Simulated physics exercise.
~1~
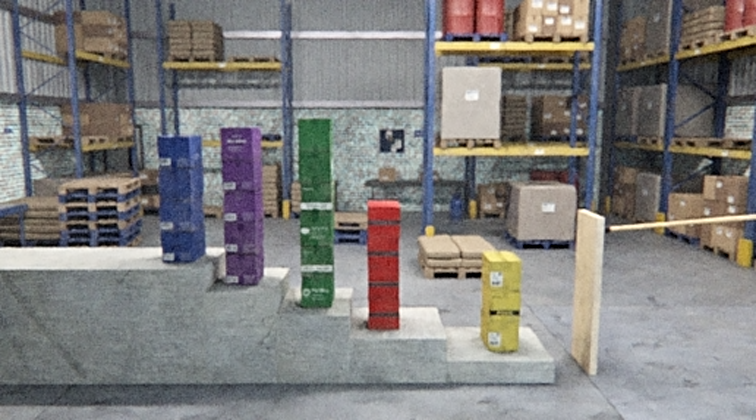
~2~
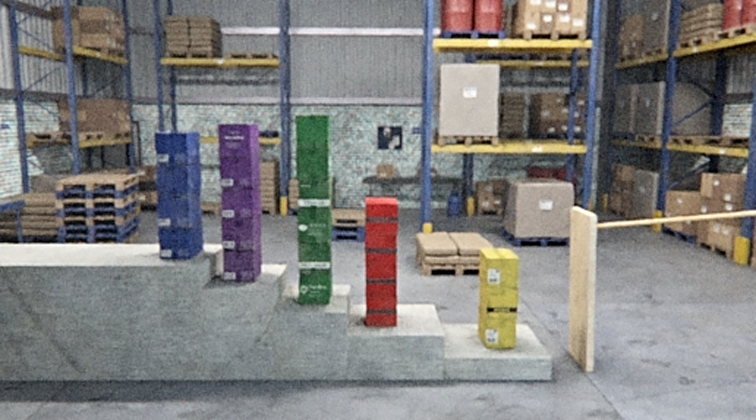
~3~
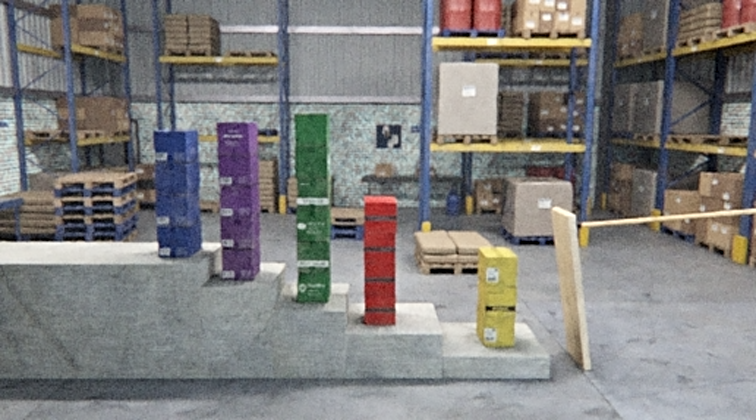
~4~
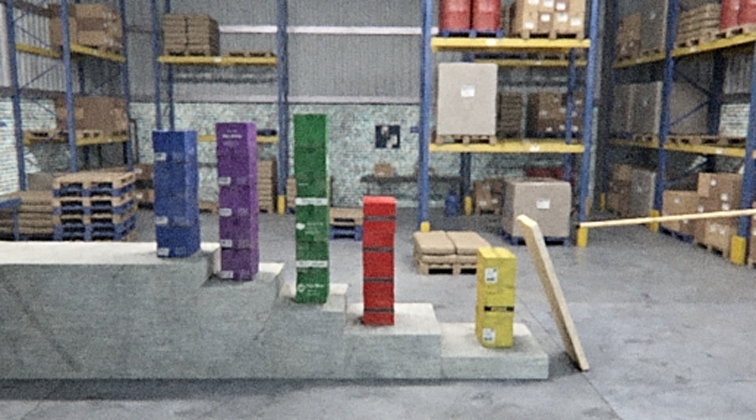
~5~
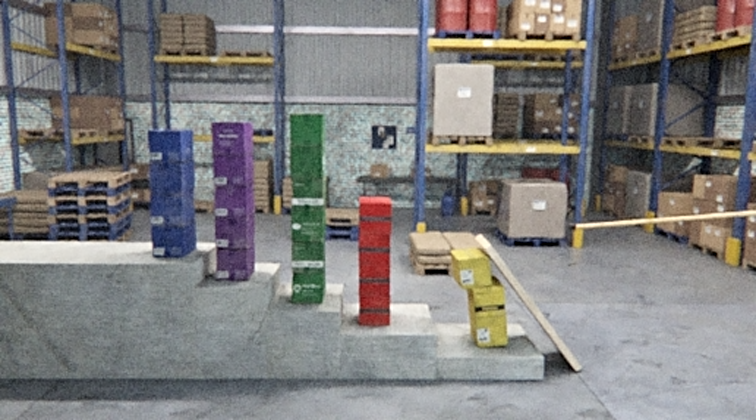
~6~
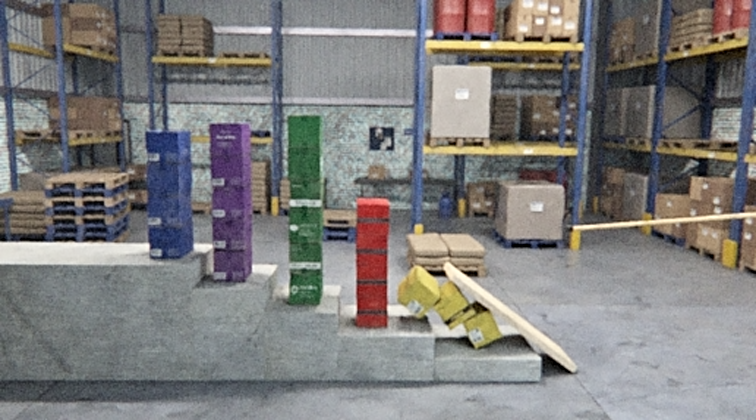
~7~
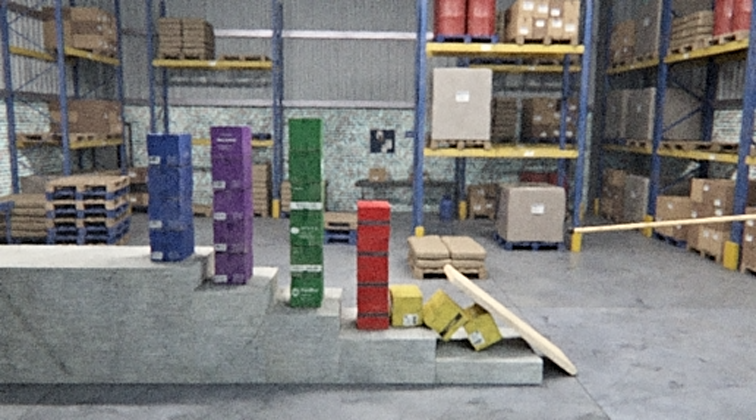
A wooden board tipped left onto the short yellow stack at the bottom of some concrete steps in a warehouse, toppling its cartons against the foot of the red stack, while the red, green, purple and blue stacks stayed standing.
